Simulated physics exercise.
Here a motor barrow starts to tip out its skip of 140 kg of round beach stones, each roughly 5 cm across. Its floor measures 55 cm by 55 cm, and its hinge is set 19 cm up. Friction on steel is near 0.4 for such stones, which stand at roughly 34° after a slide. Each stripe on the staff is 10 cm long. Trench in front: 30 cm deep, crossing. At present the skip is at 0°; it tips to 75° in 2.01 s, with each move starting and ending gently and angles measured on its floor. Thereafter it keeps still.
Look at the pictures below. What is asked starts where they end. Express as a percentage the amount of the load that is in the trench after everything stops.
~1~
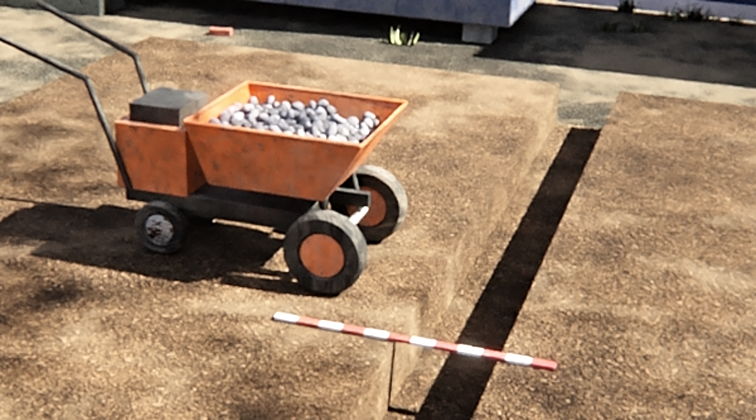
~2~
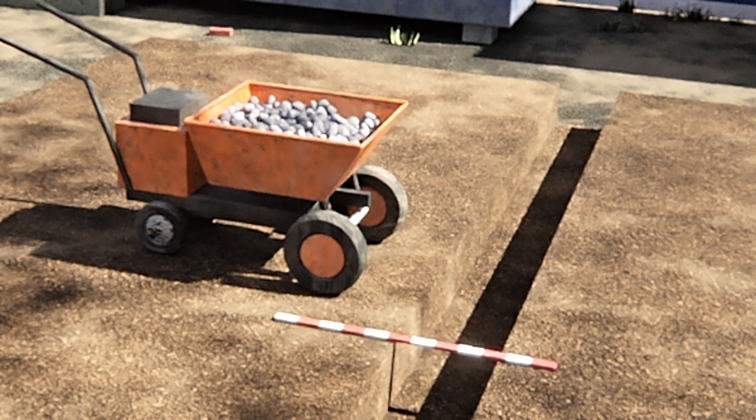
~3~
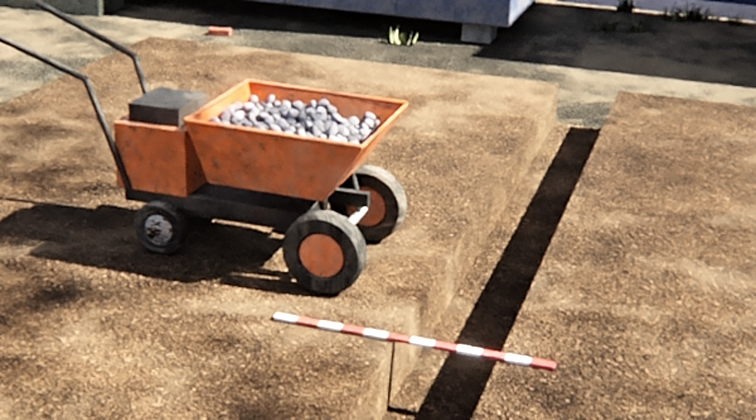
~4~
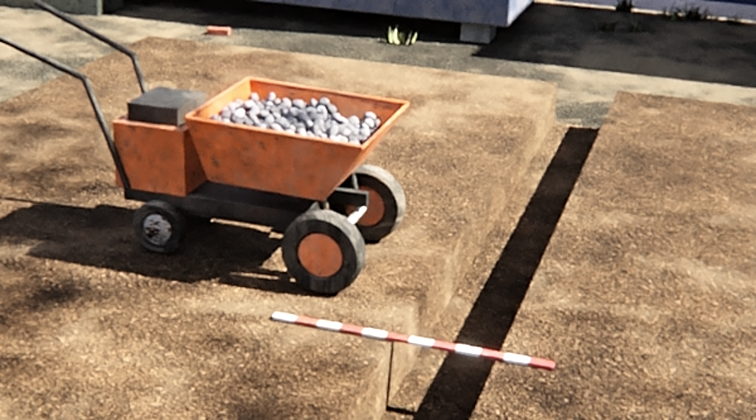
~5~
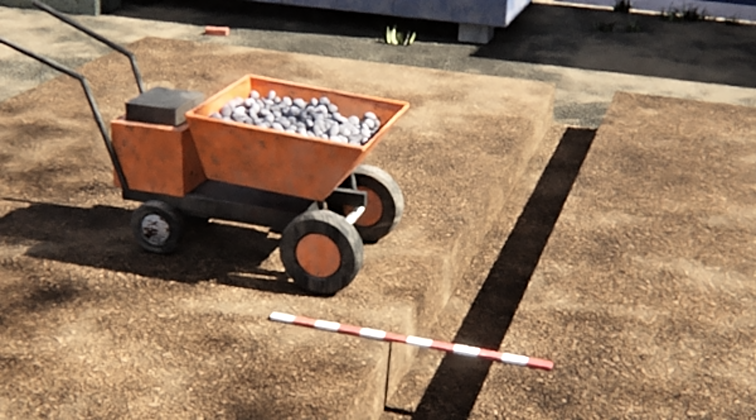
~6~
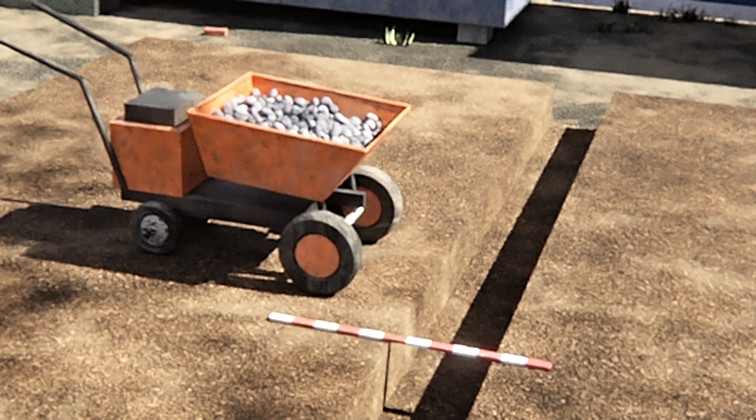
The amount is close to 93 per cent of the load.
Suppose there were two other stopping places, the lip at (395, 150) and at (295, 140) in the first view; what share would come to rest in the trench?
I'd expect some 55 per cent, then some 85.
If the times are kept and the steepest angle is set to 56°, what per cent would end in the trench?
Some 55% would finish there.
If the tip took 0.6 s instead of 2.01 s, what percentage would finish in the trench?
That works out at about 65 in a hundred.
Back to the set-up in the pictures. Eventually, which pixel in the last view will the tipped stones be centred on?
Somewhere around (484, 331) in the last picture.
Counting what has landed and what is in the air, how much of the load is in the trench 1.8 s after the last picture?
About 65%.
Then, 1.2 s after the last picture the floor is at 63°, 95 % in the skip, 5 % in the trench; the foremost stones are at (493, 288).
Then, 1.8 s after the last picture the floor is at 75°, 30 % in the skip, 64 % in the trench, 6 % past the trench; the foremost stones are at (617, 308).
Then, 2.2 s after the last picture the floor is at 75°, 11 % in the skip, 82 % in the trench, 7 % past the trench; the foremost stones are at (657, 309).
Then, 4.1 s after the last picture the floor is at 75°, 0 % in the skip, 93 % in the trench, 7 % past the trench; the foremost stones are at (667, 321).
